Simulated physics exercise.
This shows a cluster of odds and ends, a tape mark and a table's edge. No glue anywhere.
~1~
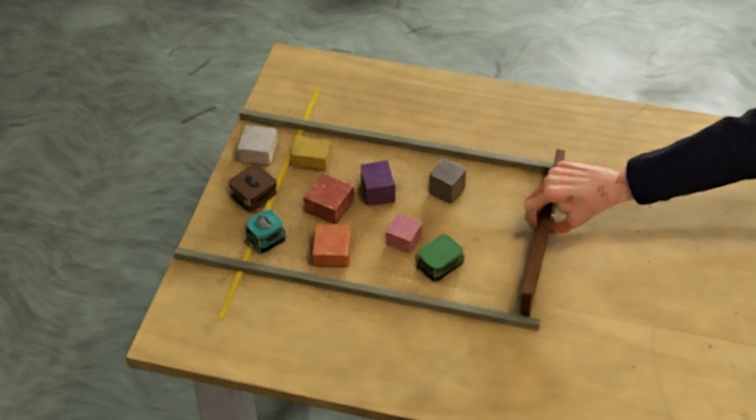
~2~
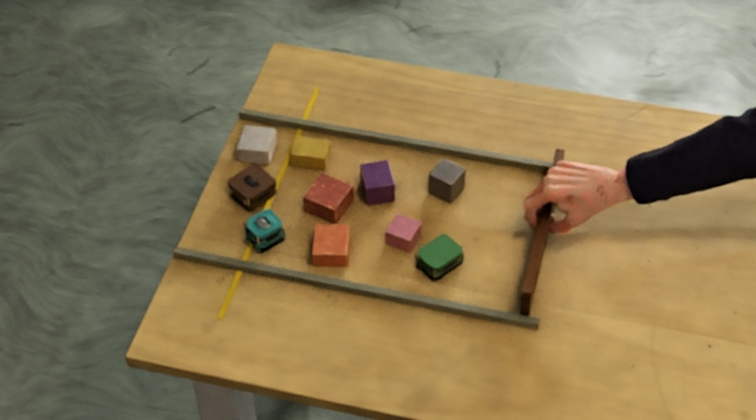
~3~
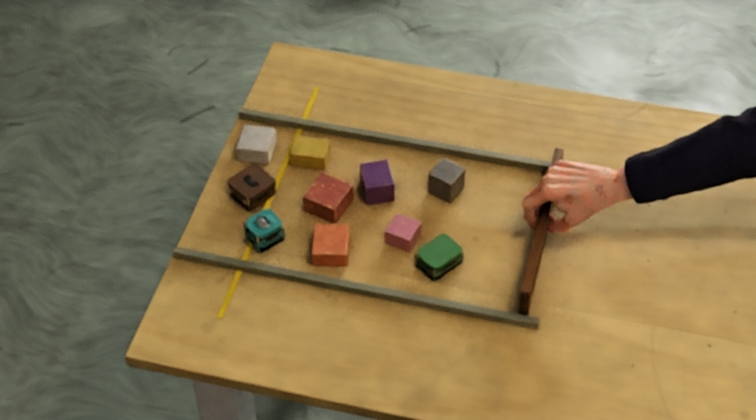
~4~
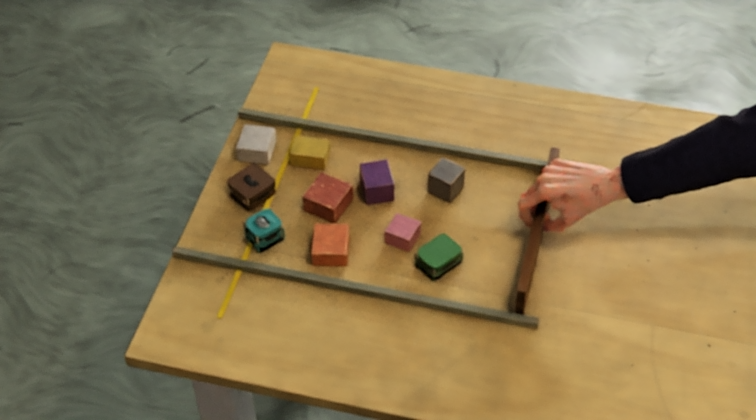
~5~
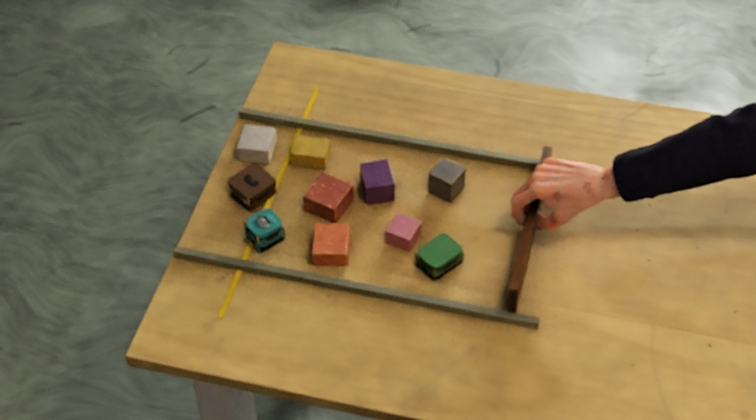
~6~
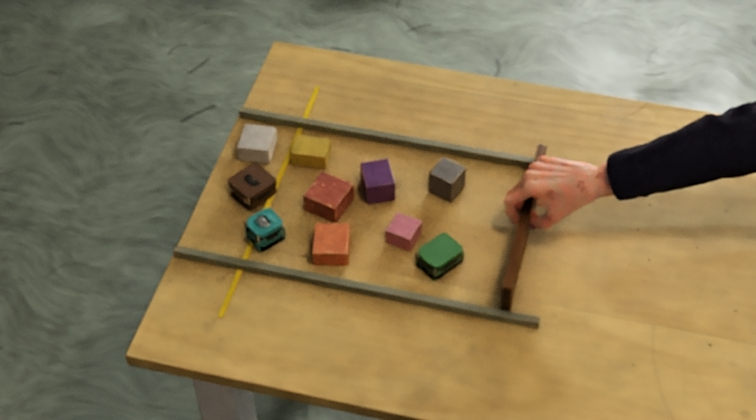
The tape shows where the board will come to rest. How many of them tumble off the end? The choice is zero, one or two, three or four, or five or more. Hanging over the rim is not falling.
The number that fall off is three or four.
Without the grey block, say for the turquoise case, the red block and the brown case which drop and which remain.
The turquoise case tumbles off; the red block does not fall; the brown case goes over.
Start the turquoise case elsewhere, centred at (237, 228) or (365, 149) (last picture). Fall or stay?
In turn it falls; is kept.
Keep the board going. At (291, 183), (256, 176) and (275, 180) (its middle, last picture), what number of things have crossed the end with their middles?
Place by place, 0, 3 and 3.
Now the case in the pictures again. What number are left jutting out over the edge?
The number is 0.
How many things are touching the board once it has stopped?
4 of them.
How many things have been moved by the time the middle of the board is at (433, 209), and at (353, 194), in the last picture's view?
By then 3, and 7.
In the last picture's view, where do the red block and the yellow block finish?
About (225, 189), and the other about (247, 140).
Early on, none off yet; white block at rest near (257, 144); brown case at rest near (253, 187); turquoise case at rest near (265, 230).
A while later, none off yet; white block at rest near (257, 144); brown case at rest near (253, 187); turquoise case travelled a little near (253, 228).
Finally, the number that fall off is three or four; lost, turquoise case, brown case and white block.
